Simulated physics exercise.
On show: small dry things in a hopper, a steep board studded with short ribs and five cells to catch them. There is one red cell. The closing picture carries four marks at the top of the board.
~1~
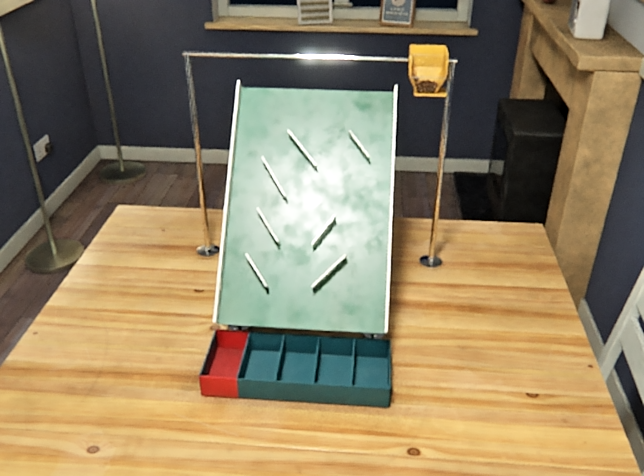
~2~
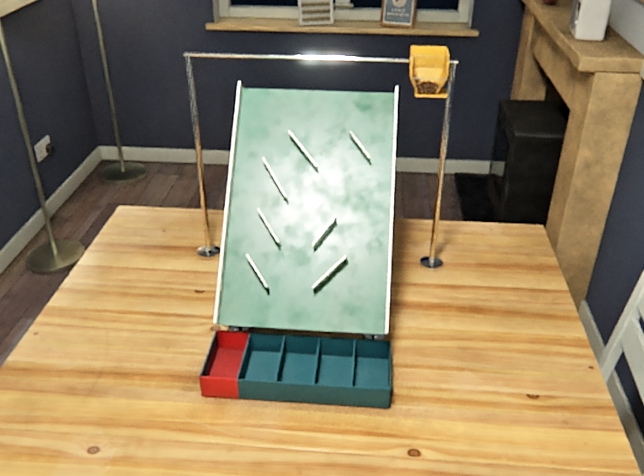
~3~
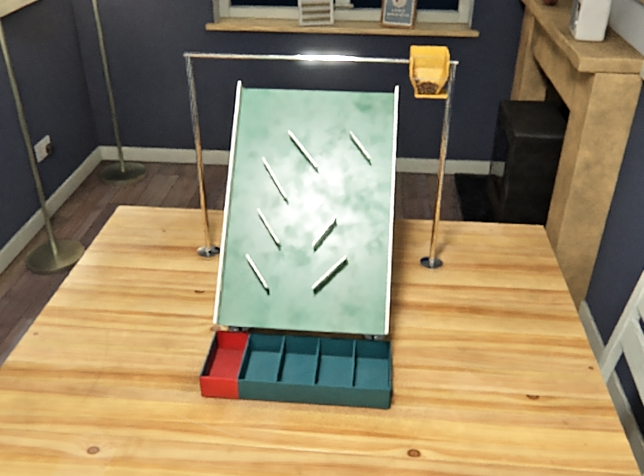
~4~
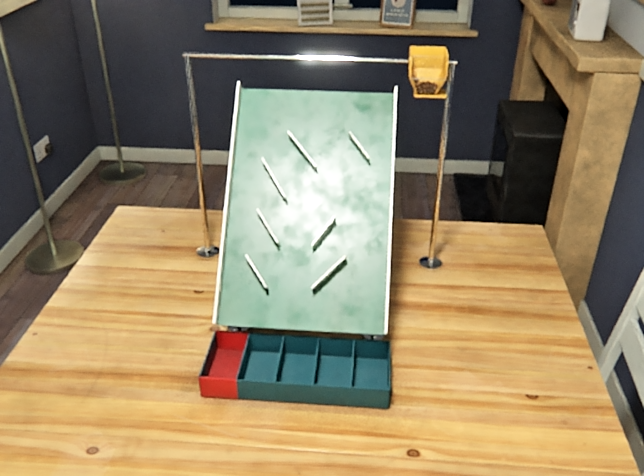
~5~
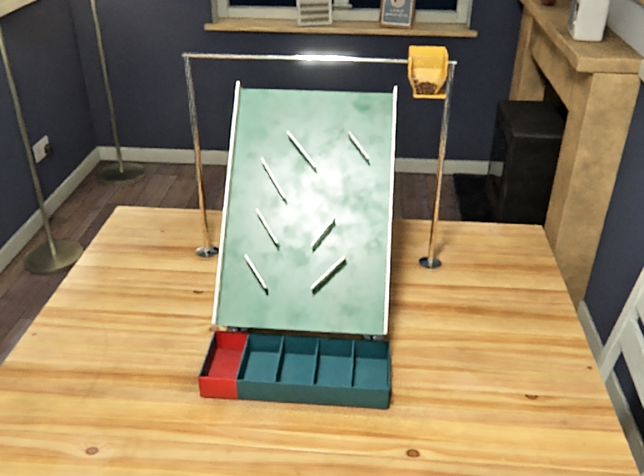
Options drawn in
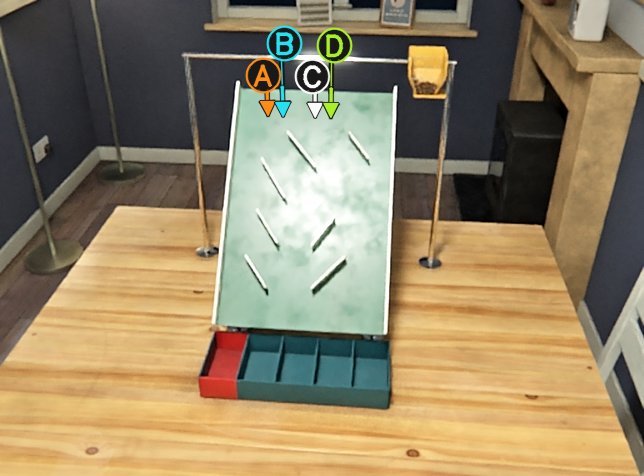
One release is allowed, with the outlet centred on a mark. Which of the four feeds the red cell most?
The answer is mark A.
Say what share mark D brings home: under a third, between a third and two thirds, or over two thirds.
Mark D gives under a third.
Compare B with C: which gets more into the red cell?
B.
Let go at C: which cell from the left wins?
The fifth from the left.
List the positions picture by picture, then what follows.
The first frame shows hopper at (427, 83), chocolate balls, door shut.
The second frame shows ribs (289, 131) to (317, 166), (350, 132) to (370, 158), (263, 157) to (286, 197).
The third frame shows ribs (258, 209) to (278, 242), (313, 245) to (335, 216), (247, 255) to (267, 287).
The fourth frame shows ribs (312, 288) to (346, 256).
The fifth frame shows red cell at (218, 387), number 1 of 5 from the left.
On the marked copy, mark A meets the board at (267, 110); mark B meets the board at (283, 111); mark C meets the board at (315, 112); mark D meets the board at (330, 112).
For mark A, about a third in the red cell, about half in other cells, a small part outside the box.
For mark B, a small part in the red cell, about two thirds in other cells, about a quarter outside the box.
For mark C, none in the red cell, nearly all in other cells, a small part outside the box.
For mark D, a stray few in the red cell, most in other cells, about a quarter outside the box.
